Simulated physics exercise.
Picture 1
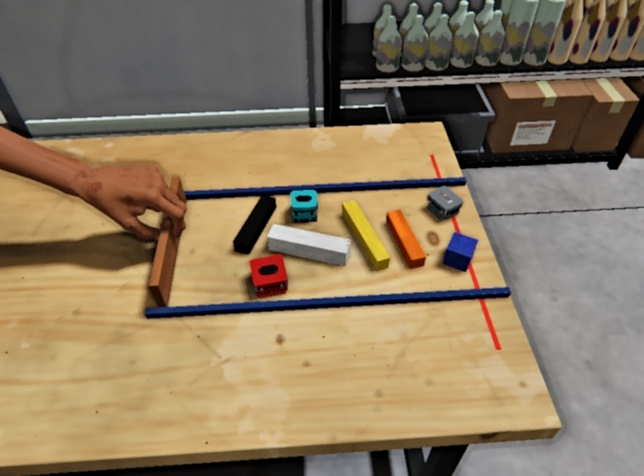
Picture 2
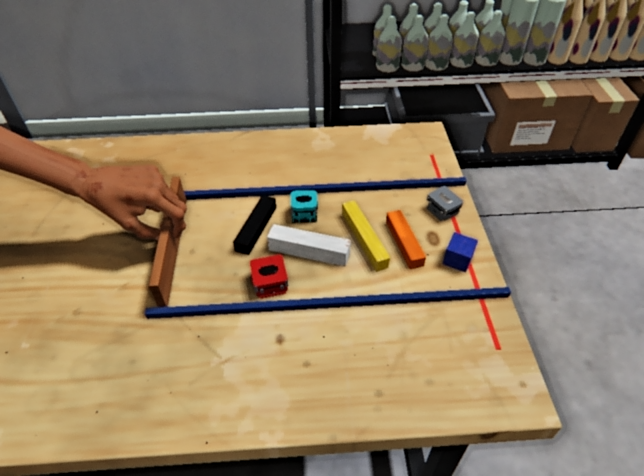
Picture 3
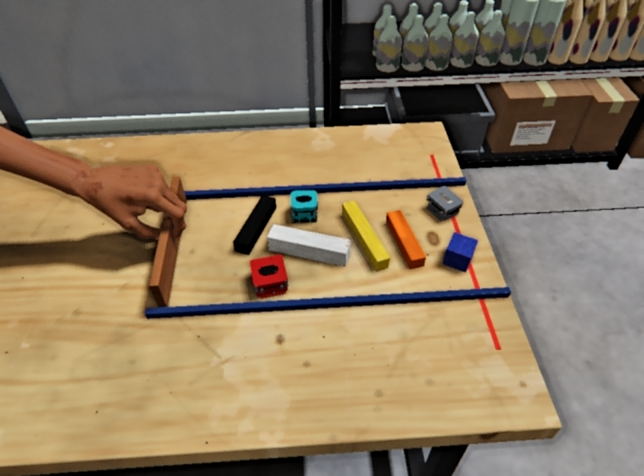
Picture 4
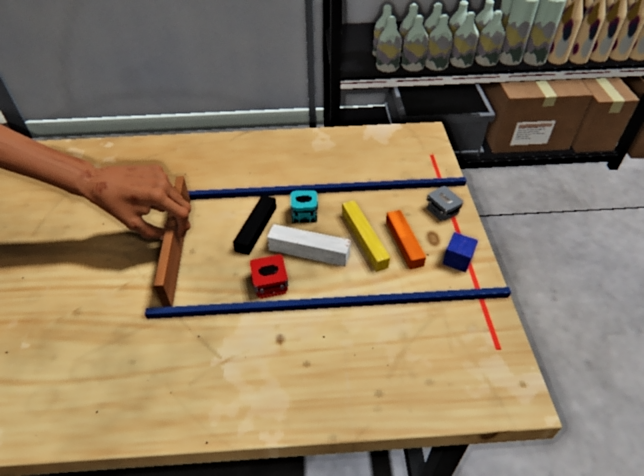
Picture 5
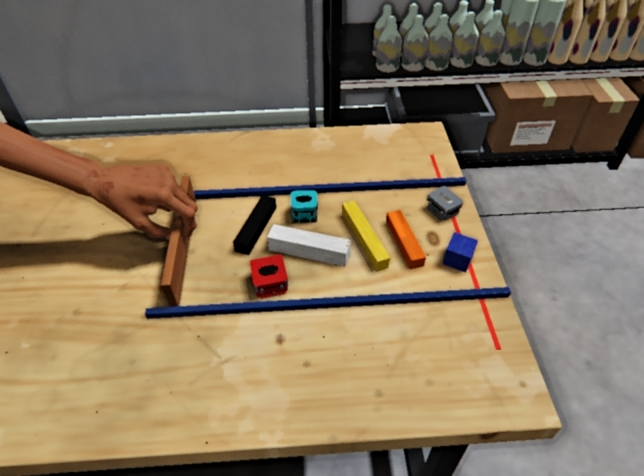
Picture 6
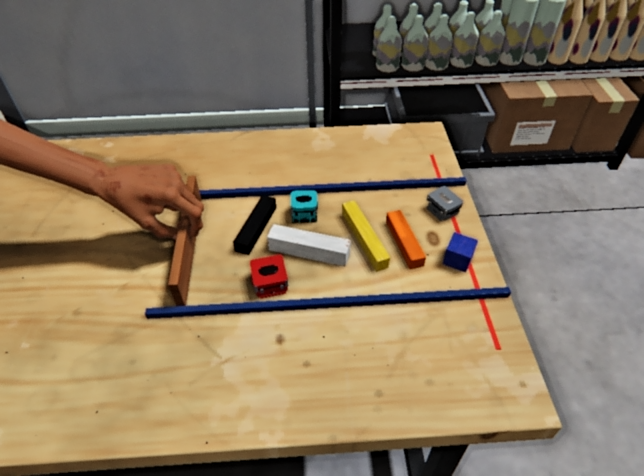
The clip opens on a wooden table where a hand holds a brown board upright at the left end of two blue rails, with eight colourful sticks and blocks lying to its right. The hand then slides the board slightly rightward between the rails, while the pieces stay still and untouched.
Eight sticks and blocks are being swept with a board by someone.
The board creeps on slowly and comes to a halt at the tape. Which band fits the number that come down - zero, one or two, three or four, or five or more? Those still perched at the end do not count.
Turns out five or more get pushed past the edge and drop.
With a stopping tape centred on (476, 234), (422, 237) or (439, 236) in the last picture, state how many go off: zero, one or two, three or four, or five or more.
Going tape by tape, I get more than four, then either three or four, then three to four.
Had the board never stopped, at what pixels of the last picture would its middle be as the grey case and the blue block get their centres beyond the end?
First one: Around (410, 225). Other one: Around (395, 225).
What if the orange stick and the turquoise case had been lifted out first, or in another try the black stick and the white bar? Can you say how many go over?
Tally per try: 4 / 4.
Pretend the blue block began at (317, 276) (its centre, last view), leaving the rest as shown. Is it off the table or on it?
In the end it falls away.
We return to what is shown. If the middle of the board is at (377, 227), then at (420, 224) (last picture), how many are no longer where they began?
8, then 8.
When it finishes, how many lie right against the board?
It's touching 2 at the end.
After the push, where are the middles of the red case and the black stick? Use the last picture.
The red case finishes at (490, 267); the black stick finishes at (462, 212).
Soon after, none off yet; grey case at rest near (444, 205); blue block at rest near (460, 252); orange stick at rest near (405, 239).
At rest, the number that fall off is five or more; fallen, turquoise case, white bar, yellow bar, orange stick, blue block and grey case.
